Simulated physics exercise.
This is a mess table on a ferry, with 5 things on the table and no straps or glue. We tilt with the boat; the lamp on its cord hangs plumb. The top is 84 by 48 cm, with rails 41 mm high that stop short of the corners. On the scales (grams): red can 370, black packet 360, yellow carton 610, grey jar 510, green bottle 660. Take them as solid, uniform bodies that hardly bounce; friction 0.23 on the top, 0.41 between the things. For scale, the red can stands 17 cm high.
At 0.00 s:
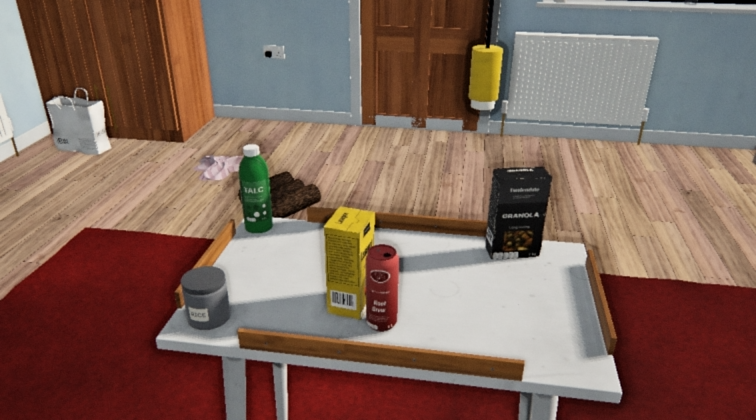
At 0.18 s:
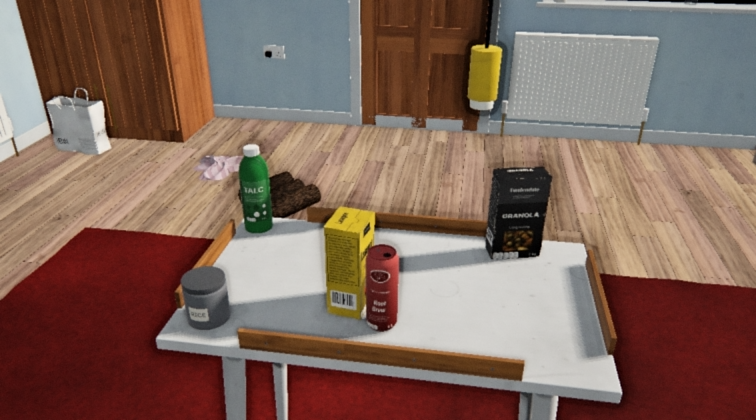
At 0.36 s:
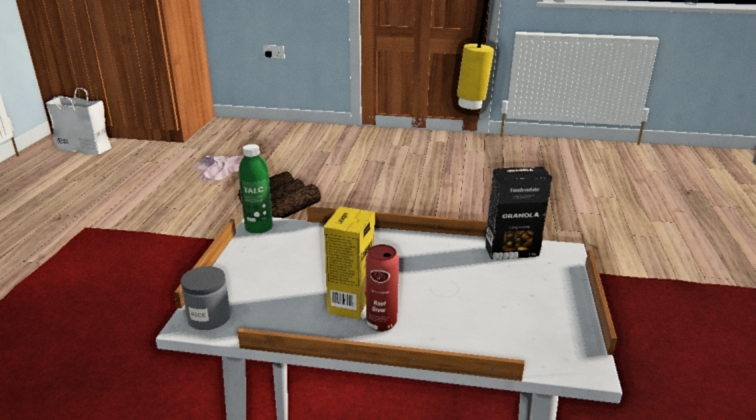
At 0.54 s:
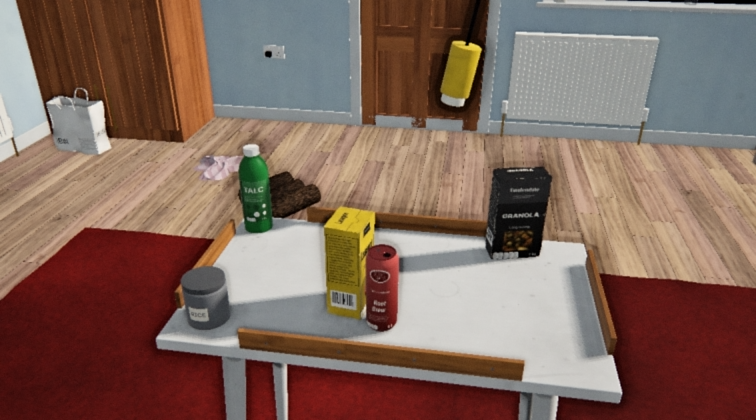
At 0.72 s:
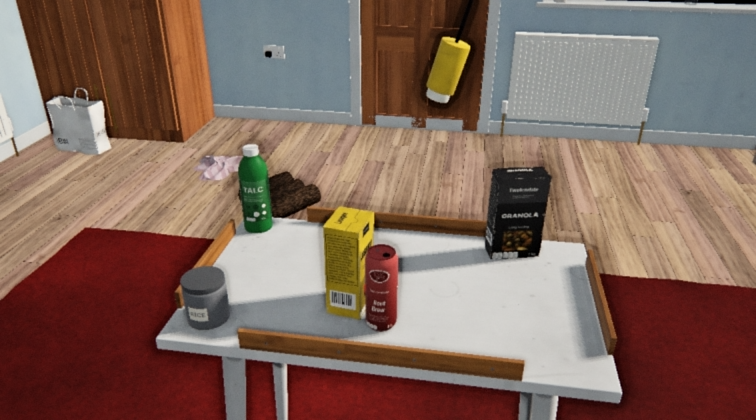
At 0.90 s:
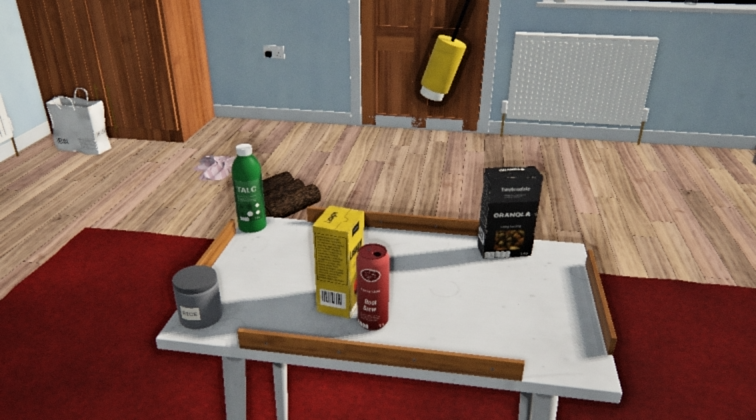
On a ferry, a white mess table with low wooden rails stands on a red rug, seen from slightly above with a door and radiator behind. A green bottle and grey jar sit at the left, a yellow carton and red can near the middle, a black packet at the right. The hanging yellow lamp swings gradually leftward, then the tabletop things slide slightly left, all staying upright, while the view stays fixed.
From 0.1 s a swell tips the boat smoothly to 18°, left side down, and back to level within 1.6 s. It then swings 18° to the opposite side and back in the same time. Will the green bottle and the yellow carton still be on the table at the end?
The green bottle goes over the edge; the yellow carton remains on top.
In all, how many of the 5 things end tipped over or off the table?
That comes to 1.
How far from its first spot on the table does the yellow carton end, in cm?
Some 1 cm.
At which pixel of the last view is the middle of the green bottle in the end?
Around (173, 413).
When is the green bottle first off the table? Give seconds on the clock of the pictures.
At about 1.1 s.
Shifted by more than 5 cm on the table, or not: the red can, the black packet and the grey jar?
The red can keeps its place; the black packet keeps its place; the grey jar gets shifted.
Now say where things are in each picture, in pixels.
In the first frame, boat level; green bottle (255, 188); yellow carton (350, 264).
In the second frame, boat level; grey jar (206, 298); red can (382, 289).
In the third frame, boat heeled 4°, left side down; black packet (517, 214); grey jar (206, 298).
In the fourth frame, boat heeled 10°, left side down; red can (382, 289); black packet (517, 214).
In the fifth frame, boat heeled 16°, left side down; grey jar (206, 298); red can (381, 289).
In the sixth frame, boat heeled 18°, left side down; green bottle (248, 188) slid 2 cm; yellow carton (340, 263) slid 2 cm.
After 1.20 s, boat heeled 12°, left side down; green bottle now off the table; yellow carton slid 11 cm near (296, 258); black packet slid 10 cm.
After 1.40 s, boat heeled 6°, left side down; yellow carton slid 18 cm near (266, 256); red can slid 16 cm; black packet slid 16 cm.
After 2.50 s, boat heeled 18°, right side down; yellow carton slid 17 cm near (266, 256); black packet slid 16 cm; red can slid 15 cm.
After 2.90 s, boat heeled 9°, right side down; yellow carton slid 5 cm near (325, 261); grey jar slid 10 cm; black packet slid 4 cm.
At rest (3.8 s), off the table, green bottle; not toppled but over 5 cm from the start, grey jar; the other 3 in place, give or take 5 cm. In the last view, green bottle near (173, 413), yellow carton near (347, 263).
